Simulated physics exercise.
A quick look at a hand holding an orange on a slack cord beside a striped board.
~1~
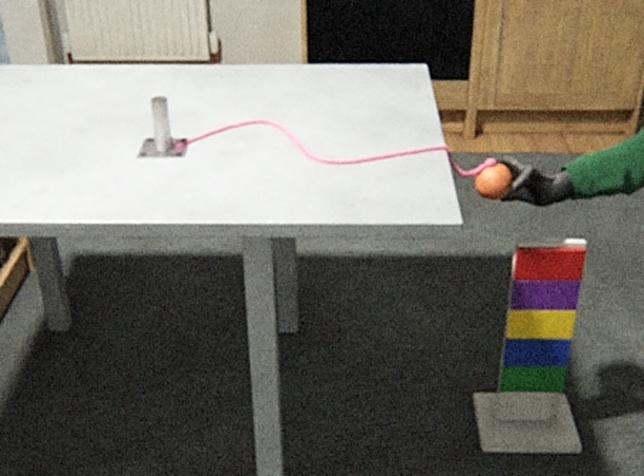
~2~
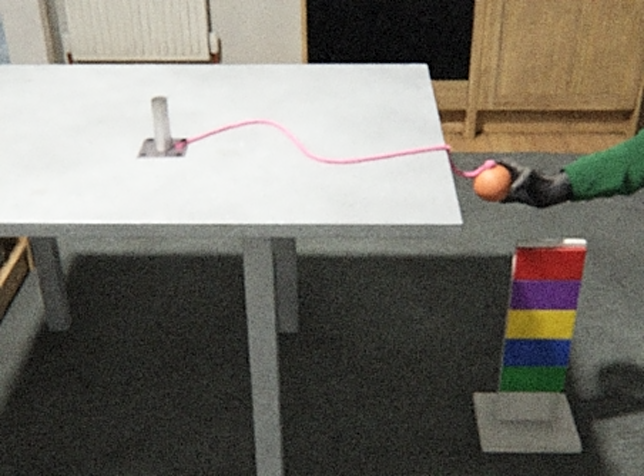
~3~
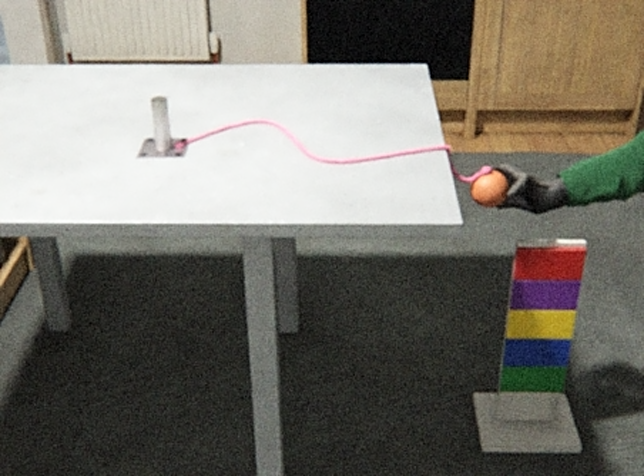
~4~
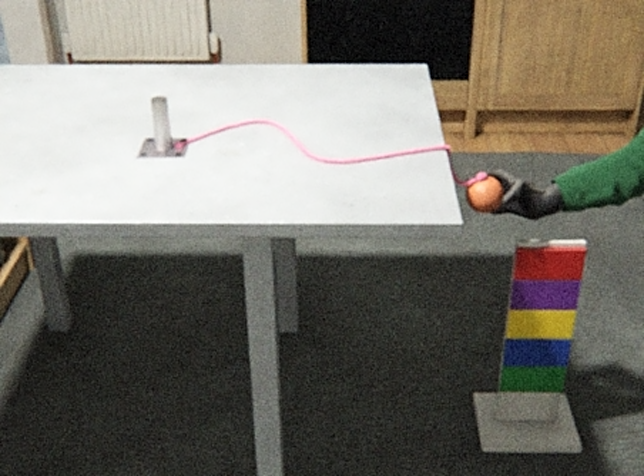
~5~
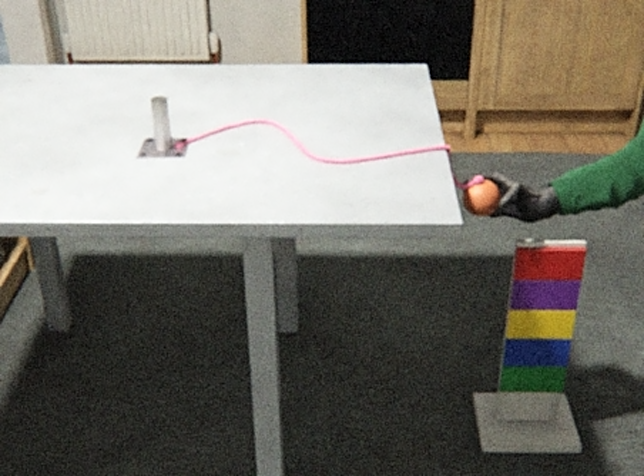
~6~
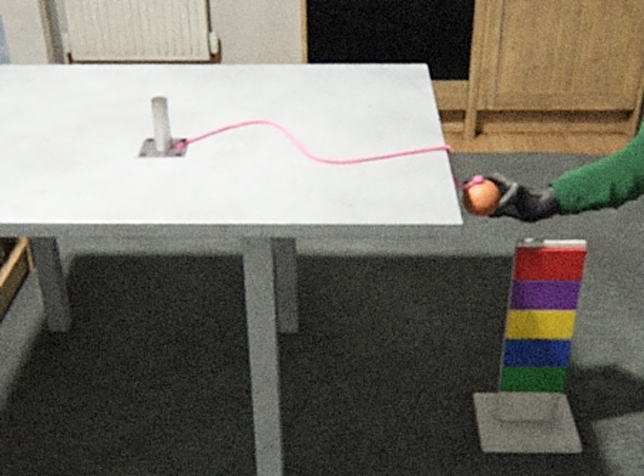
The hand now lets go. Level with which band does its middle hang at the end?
The purple one.
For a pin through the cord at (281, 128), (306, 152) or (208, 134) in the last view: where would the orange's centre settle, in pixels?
Try by try, around (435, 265), (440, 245) and (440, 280).
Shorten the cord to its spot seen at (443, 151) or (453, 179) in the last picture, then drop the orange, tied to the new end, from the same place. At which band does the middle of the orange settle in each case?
It would be above them all; red.
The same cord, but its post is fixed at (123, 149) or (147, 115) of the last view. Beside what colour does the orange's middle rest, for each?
It would be red; red.
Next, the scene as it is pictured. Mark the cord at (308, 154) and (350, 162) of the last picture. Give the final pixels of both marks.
About (380, 141), and the other about (425, 139).
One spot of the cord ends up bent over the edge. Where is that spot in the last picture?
It lies at about (369, 159).
Soon after, orange near (446, 271); level with red.
Then, orange near (421, 280); level with purple.
At rest, orange near (438, 286); level with purple. The cord holds its middle at purple.
